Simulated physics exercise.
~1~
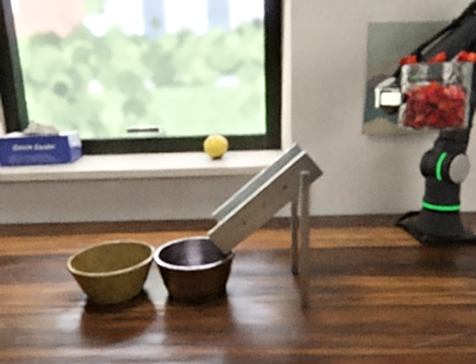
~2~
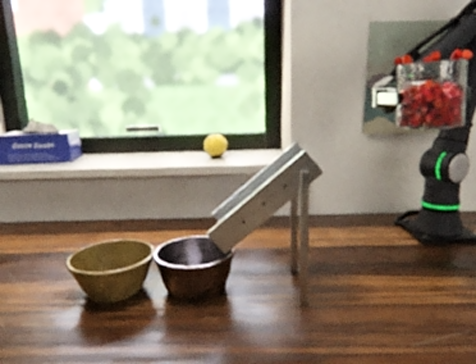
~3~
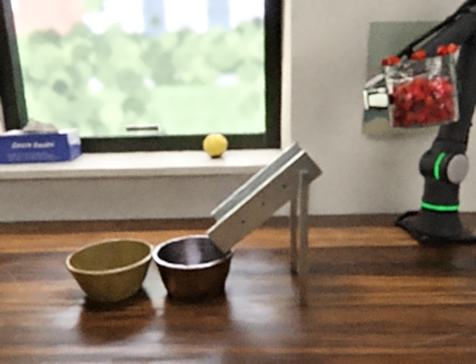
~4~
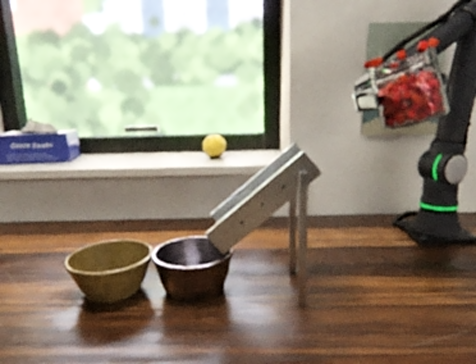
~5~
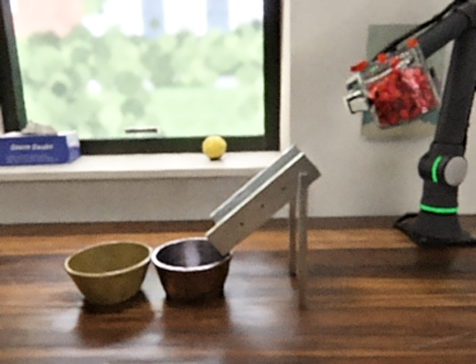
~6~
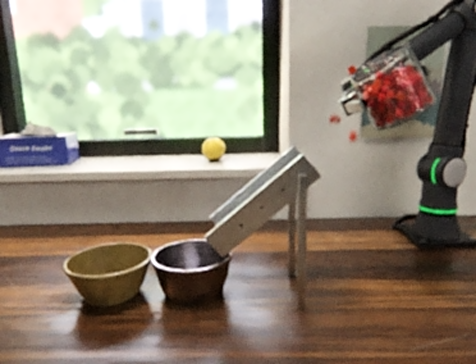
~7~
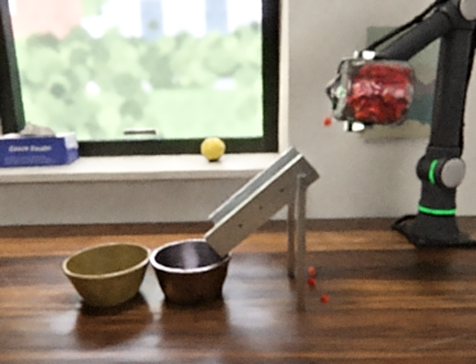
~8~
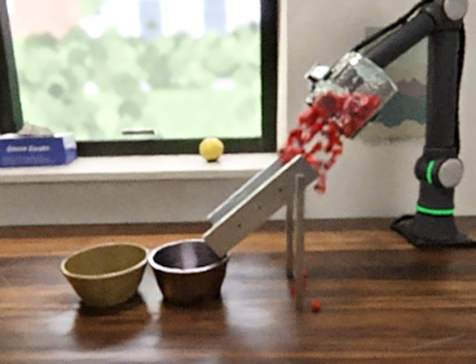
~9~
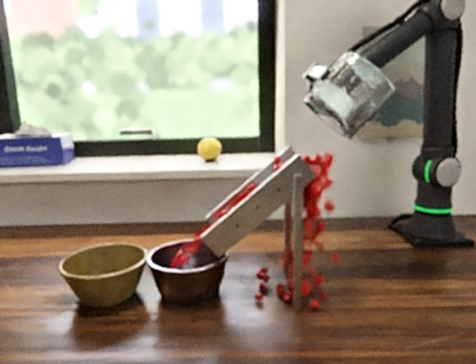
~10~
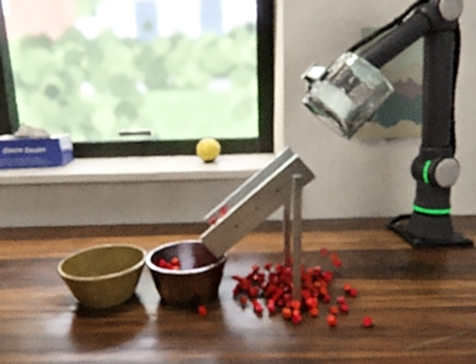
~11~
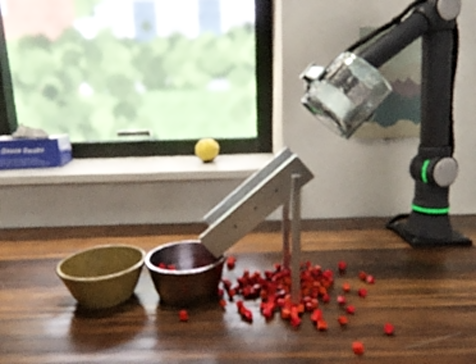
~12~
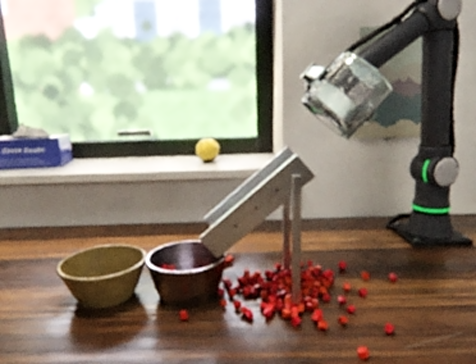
On a wooden table by a window, a robot arm tipped a clear container of red pieces over a sloping chute; some slid into the nearer metal bowl, but most spilled around the chute's legs and lay scattered there, leaving the left bowl empty.
